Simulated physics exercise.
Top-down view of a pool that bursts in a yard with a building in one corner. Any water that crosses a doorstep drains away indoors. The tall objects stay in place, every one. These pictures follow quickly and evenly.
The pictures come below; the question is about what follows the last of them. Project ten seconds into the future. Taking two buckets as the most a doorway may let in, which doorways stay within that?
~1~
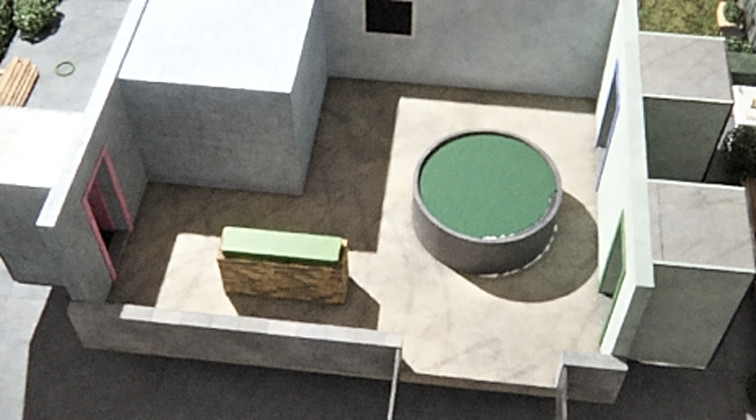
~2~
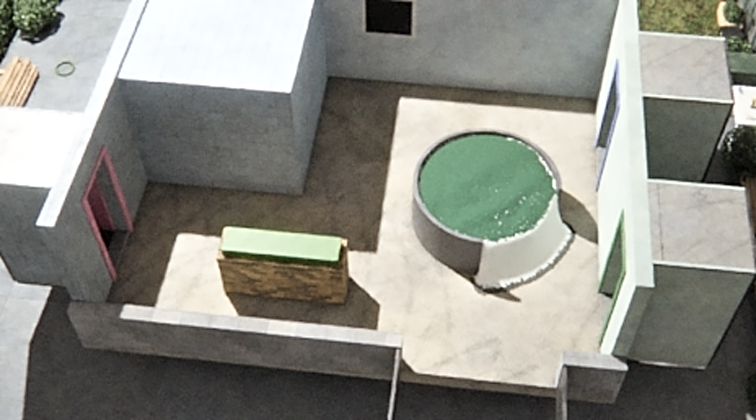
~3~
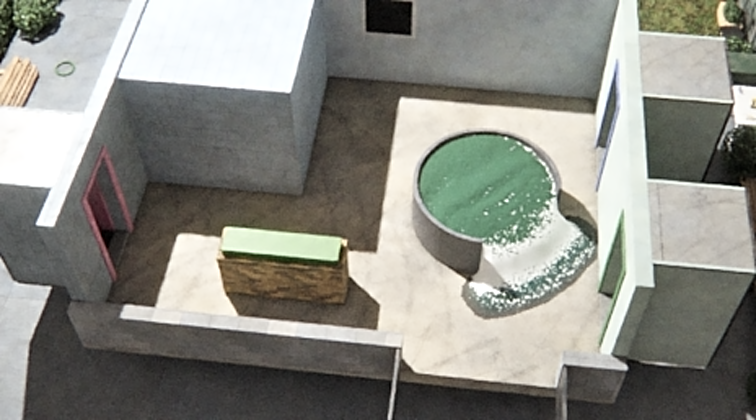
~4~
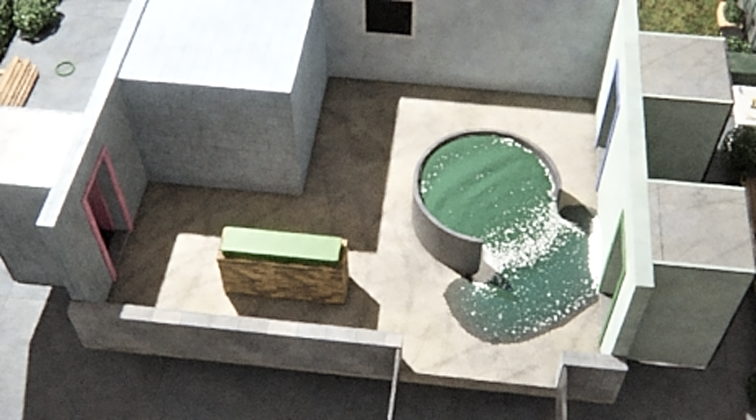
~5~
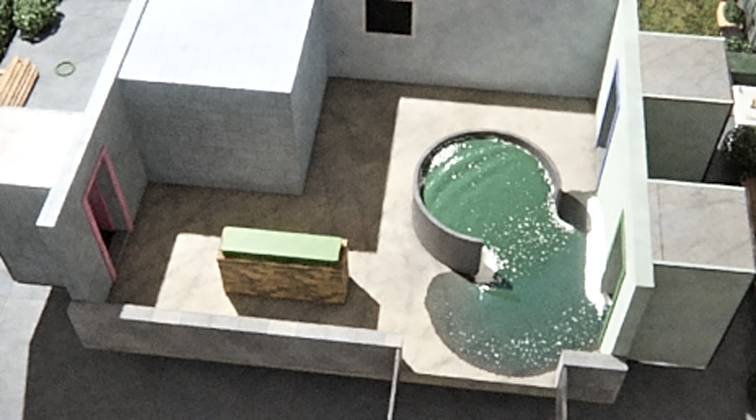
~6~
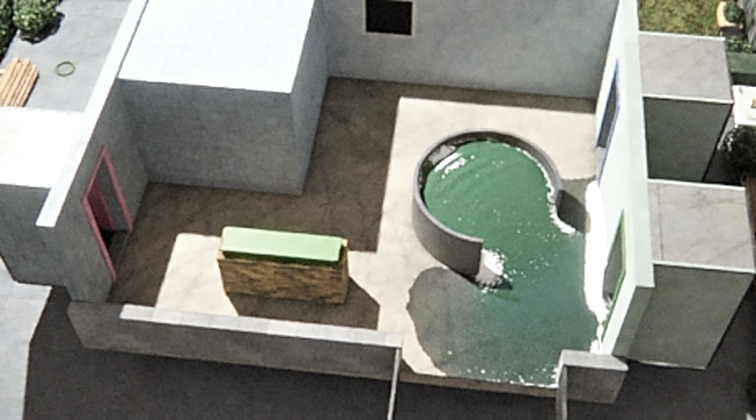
One by one: The blue door does not pass two buckets, the green door passes two buckets, the pink door does not pass two buckets.
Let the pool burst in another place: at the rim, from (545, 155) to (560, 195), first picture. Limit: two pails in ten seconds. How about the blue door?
The blue one tops the limit.
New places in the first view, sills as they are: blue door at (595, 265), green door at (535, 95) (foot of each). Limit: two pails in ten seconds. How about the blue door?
Well, the blue one spills past the mark, I reckon.
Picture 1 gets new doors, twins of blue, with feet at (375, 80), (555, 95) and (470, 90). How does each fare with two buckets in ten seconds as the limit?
Going door by door: The first remains below the limit, the second runs past the limit, the third remains below the limit.
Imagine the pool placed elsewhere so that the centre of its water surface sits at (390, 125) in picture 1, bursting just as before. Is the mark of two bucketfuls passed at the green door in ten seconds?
Going one by one, I'd say the green door runs past the limit.
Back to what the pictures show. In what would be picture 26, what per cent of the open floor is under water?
Roughly 40 percent, I'd say.
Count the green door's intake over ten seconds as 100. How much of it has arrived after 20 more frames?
About 70 per cent.
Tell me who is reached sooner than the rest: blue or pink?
The door marked blue.
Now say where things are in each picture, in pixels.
The first frame shows the round pool at (487, 186) is whole and still.
In the second frame, the front is at (480, 288), out from the gap at (532, 249).
In the third frame, the front is at (482, 310), out from the gap at (531, 252).
In the fourth frame, the front is at (476, 332), out from the gap at (531, 253).
In the fifth frame, the front is at a hidden place, out from the gap at (531, 254).
In the sixth frame, the front is at a hidden place, out from the gap at (531, 254).
A moment on, water covers 25 % of the floor; the blue door wet at the sill, nothing in, the green door far over two buckets in, the pink door not reached.
Next, water covers 30 % of the floor; the blue door wet at the sill, nothing in, the green door far over two buckets in, the pink door not reached.
Then, water covers 40 % of the floor; the blue door wet at the sill, nothing in, the green door far over two buckets in, the pink door not reached.
Later, water covers 65 % of the floor; the blue door wet at the sill, nothing in, the green door far over two buckets in, the pink door not reached.
In the end, water covers 95 % of the floor; the blue door wet at the sill, nothing in, the green door far over two buckets in, the pink door wet at the sill, nothing in.
